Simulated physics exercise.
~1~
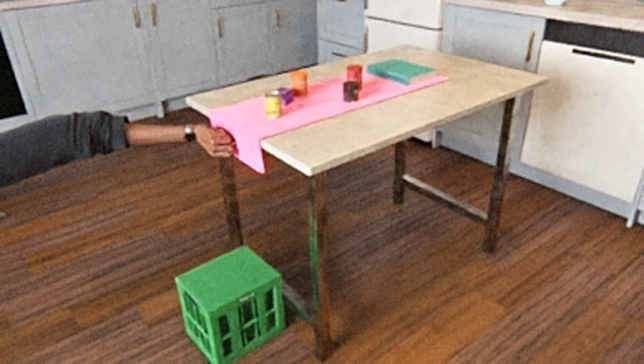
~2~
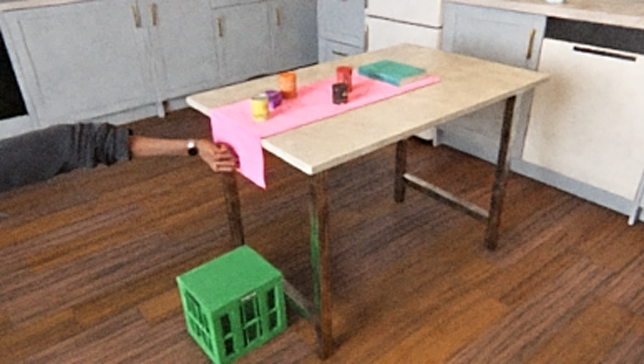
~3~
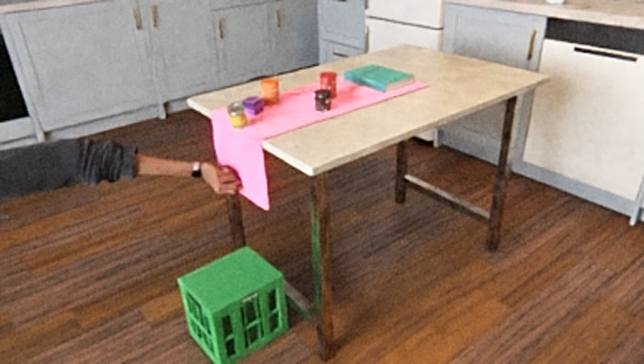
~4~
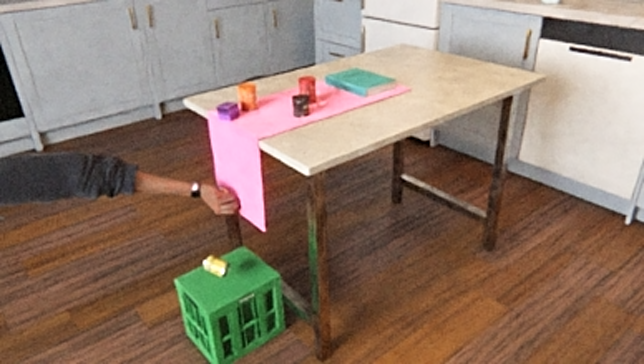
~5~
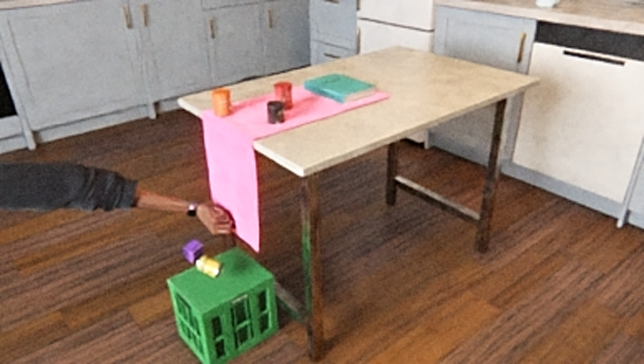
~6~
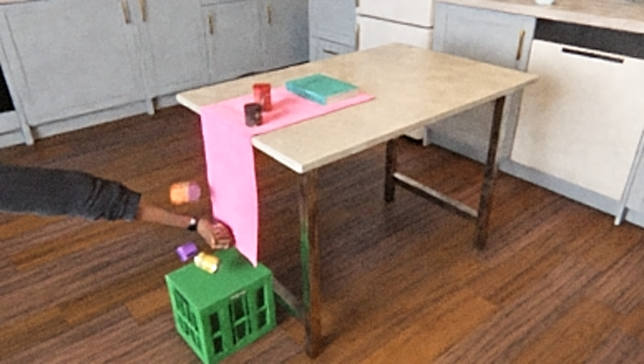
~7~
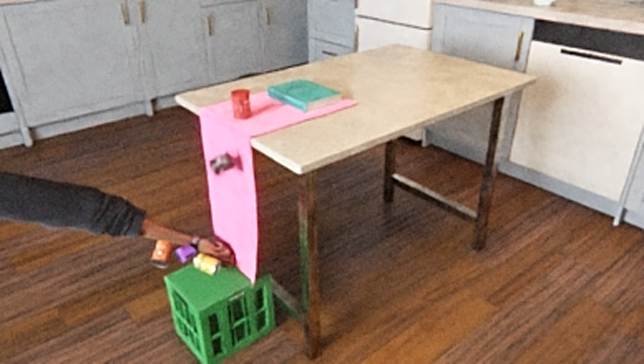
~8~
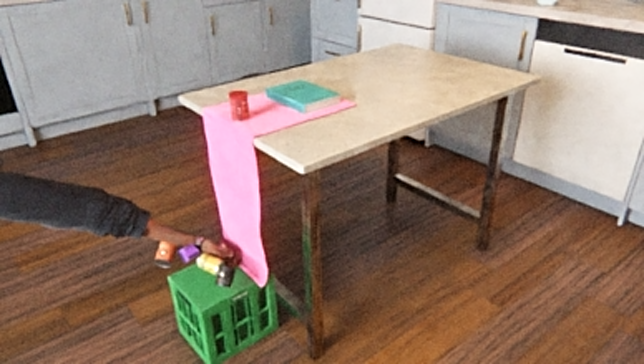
At first, a hand grips the hanging end of a pink scarf on a table, where three cans, a purple cube, a black pot and a flat teal object rest above a green crate. As the hand slowly pulls downward, everything on the scarf slides left toward the edge. The yellow can tips off first, landing on the crate, and the purple cube follows. Next the orange can drops, then the black pot tumbles down the cloth. Finally, the four fallen things lie at the crate, while the red can stands beside the teal object on the table.
